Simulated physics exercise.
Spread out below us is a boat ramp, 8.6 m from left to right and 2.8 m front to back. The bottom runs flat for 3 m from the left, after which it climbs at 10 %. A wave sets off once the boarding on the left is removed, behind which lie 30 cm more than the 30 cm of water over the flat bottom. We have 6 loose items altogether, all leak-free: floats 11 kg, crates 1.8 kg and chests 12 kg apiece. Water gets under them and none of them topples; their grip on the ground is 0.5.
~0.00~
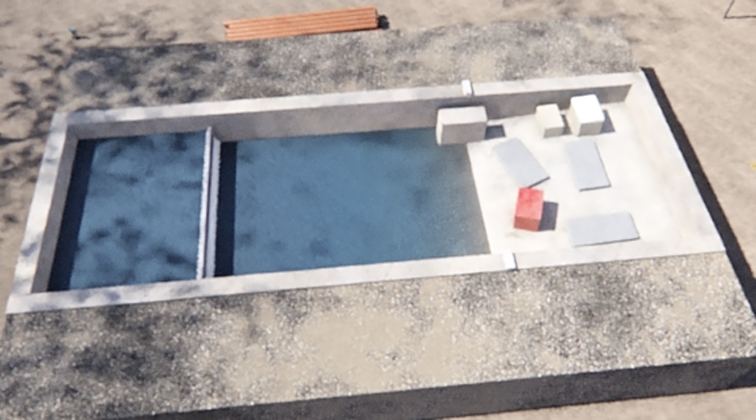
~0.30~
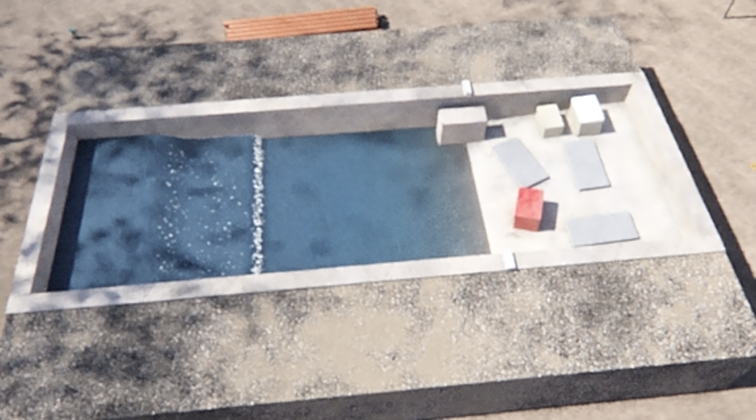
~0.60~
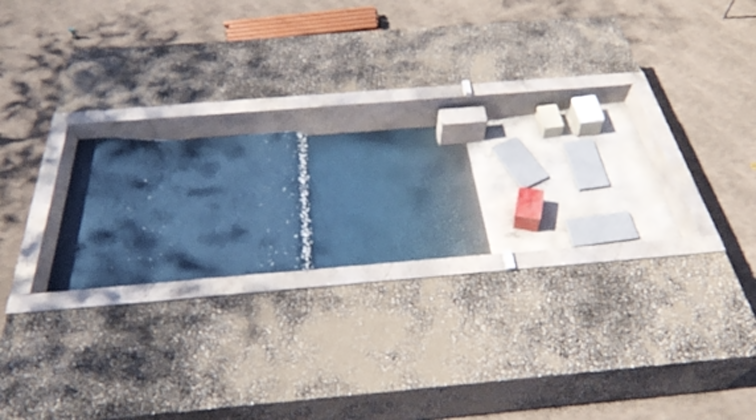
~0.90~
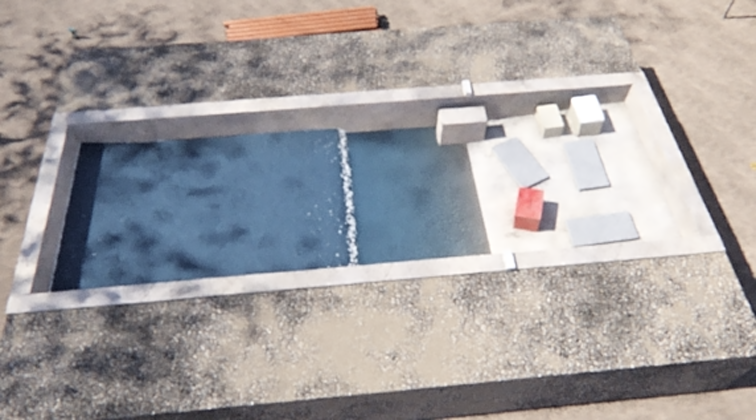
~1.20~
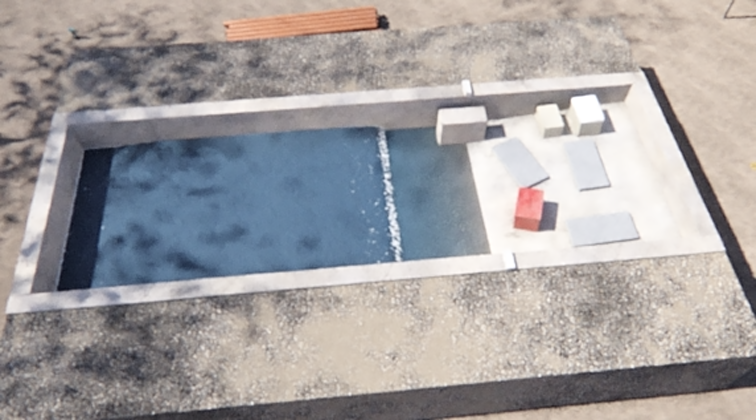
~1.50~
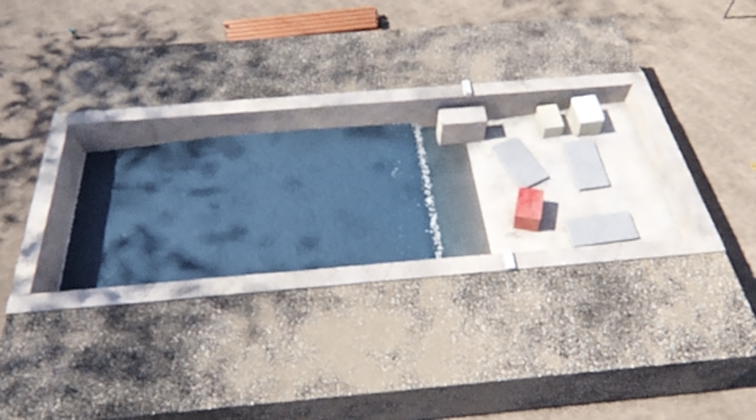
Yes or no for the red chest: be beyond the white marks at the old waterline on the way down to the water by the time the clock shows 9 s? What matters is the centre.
My answer is that the red chest clears it.
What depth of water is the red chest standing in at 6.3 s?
8 cm or so.
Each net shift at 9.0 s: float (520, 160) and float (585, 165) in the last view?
Shifts: 300 cm / 350 cm.
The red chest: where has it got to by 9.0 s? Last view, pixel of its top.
By that time it sits near (336, 240).
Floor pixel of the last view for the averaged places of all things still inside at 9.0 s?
They're centred close to (372, 213).
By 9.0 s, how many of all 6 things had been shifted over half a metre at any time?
Count: 6.
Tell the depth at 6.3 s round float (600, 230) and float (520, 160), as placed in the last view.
About 9 and 11 cm.
After 2.1 s the red chest is near (532, 202), 0.0 m from its start, aground; 0 of 6 are over the mark; 0 afloat.
After 4.0 s the red chest is near (628, 181), 1.4 m from its start, afloat; 0 of 6 are over the mark; 5 afloat.
After 6.3 s the red chest is near (516, 193), 0.3 m from its start, afloat; 2 of 6 are over the mark; 5 afloat.
After 9.0 s the red chest is near (336, 240), 2.8 m from its start, afloat; 5 of 6 are over the mark; 5 afloat.
